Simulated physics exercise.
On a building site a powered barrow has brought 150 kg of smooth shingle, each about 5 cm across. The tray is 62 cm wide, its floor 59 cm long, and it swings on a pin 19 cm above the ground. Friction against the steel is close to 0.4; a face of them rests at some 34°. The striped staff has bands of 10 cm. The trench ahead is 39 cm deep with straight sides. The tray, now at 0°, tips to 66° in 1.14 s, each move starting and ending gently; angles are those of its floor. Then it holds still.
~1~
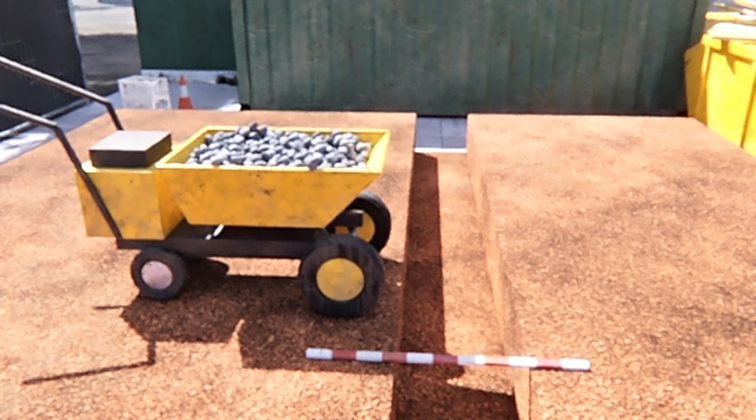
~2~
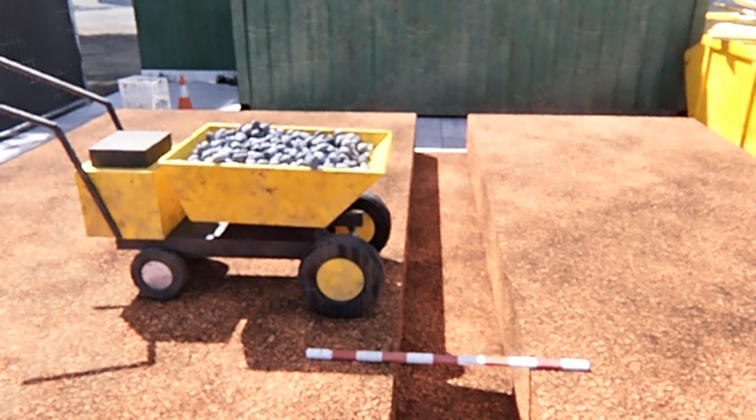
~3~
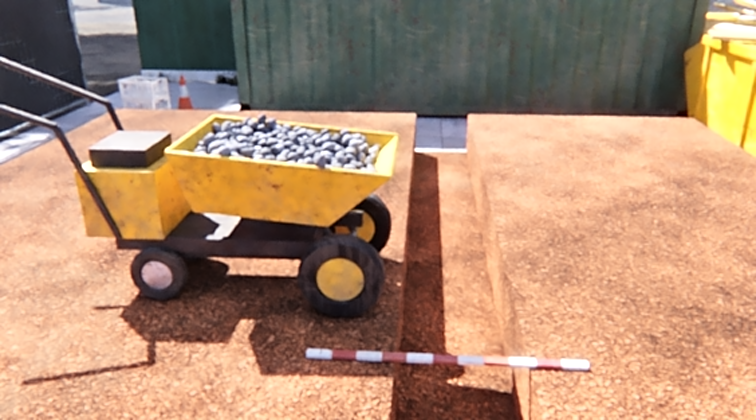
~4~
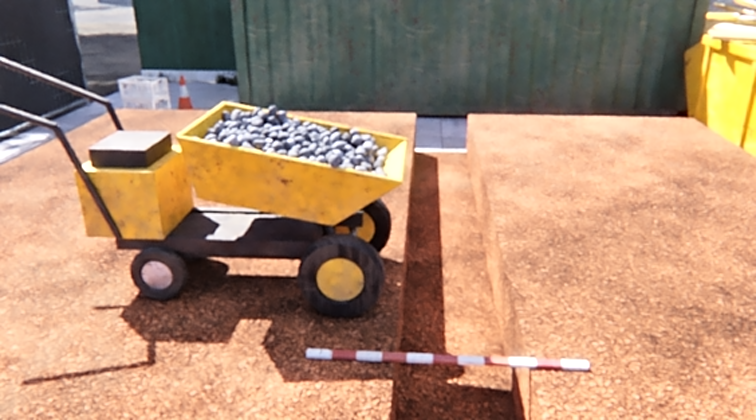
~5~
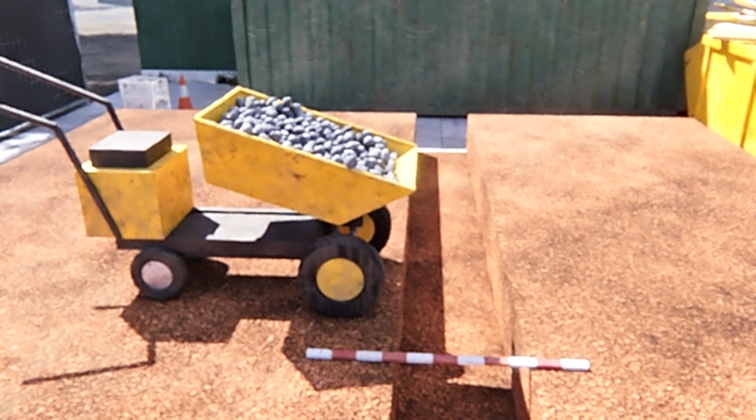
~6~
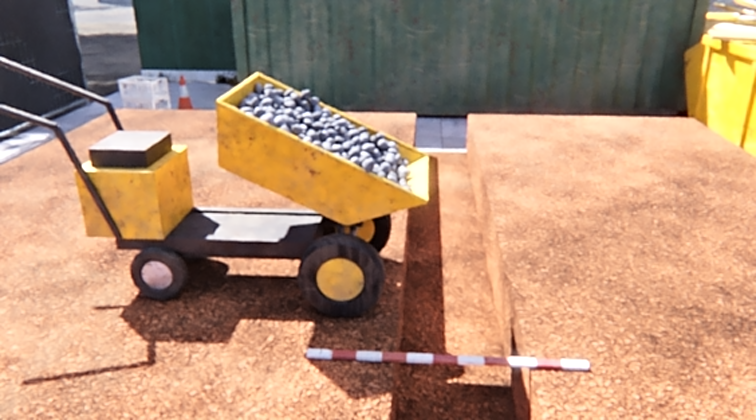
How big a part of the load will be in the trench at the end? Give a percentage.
Some 59 per cent of it.
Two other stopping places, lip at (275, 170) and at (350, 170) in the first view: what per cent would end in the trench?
Near 100 per cent from the first place, 90 from the second.
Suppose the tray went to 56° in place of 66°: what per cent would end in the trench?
In that case some 65 per cent.
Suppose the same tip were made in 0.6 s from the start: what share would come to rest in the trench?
Then about 45 per cent.
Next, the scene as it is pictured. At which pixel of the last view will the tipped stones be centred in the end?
Their middle is at about (498, 339).
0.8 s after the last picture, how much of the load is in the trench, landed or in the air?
About 30 per cent by then.
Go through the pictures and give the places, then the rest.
In the first frame, the tray is at 0°, its lip at (380, 173); the top of the load is at (277, 138).
In the second frame, the tray is at 1°, its lip at (383, 174); the top of the load is at (267, 136).
The third frame shows lip at (390, 177), floor tilted 5°, highest stones at (246, 126).
In the fourth frame, the tray is at 11°, its lip at (401, 182); the top of the load is at (253, 115).
The fifth frame shows lip at (414, 191), floor tilted 17°, highest stones at (259, 105).
In the sixth frame, the tray is at 25°, its lip at (427, 202); the top of the load is at (263, 95).
Then, 0.4 s after the last picture the floor is at 56°, 99 % in the tray, 1 % in the trench; the foremost stones are at (467, 224).
Then, 0.8 s after the last picture the floor is at 66°, 50 % in the tray, 30 % in the trench, 19 % past the trench; the foremost stones are at (587, 297).
Then, 1.1 s after the last picture the floor is at 66°, 15 % in the tray, 45 % in the trench, 40 % past the trench; the foremost stones are at (691, 289).
Then, 3.1 s after the last picture the floor is at 66°, 0 % in the tray, 59 % in the trench, 41 % past the trench; the foremost stones are past the picture's edge.
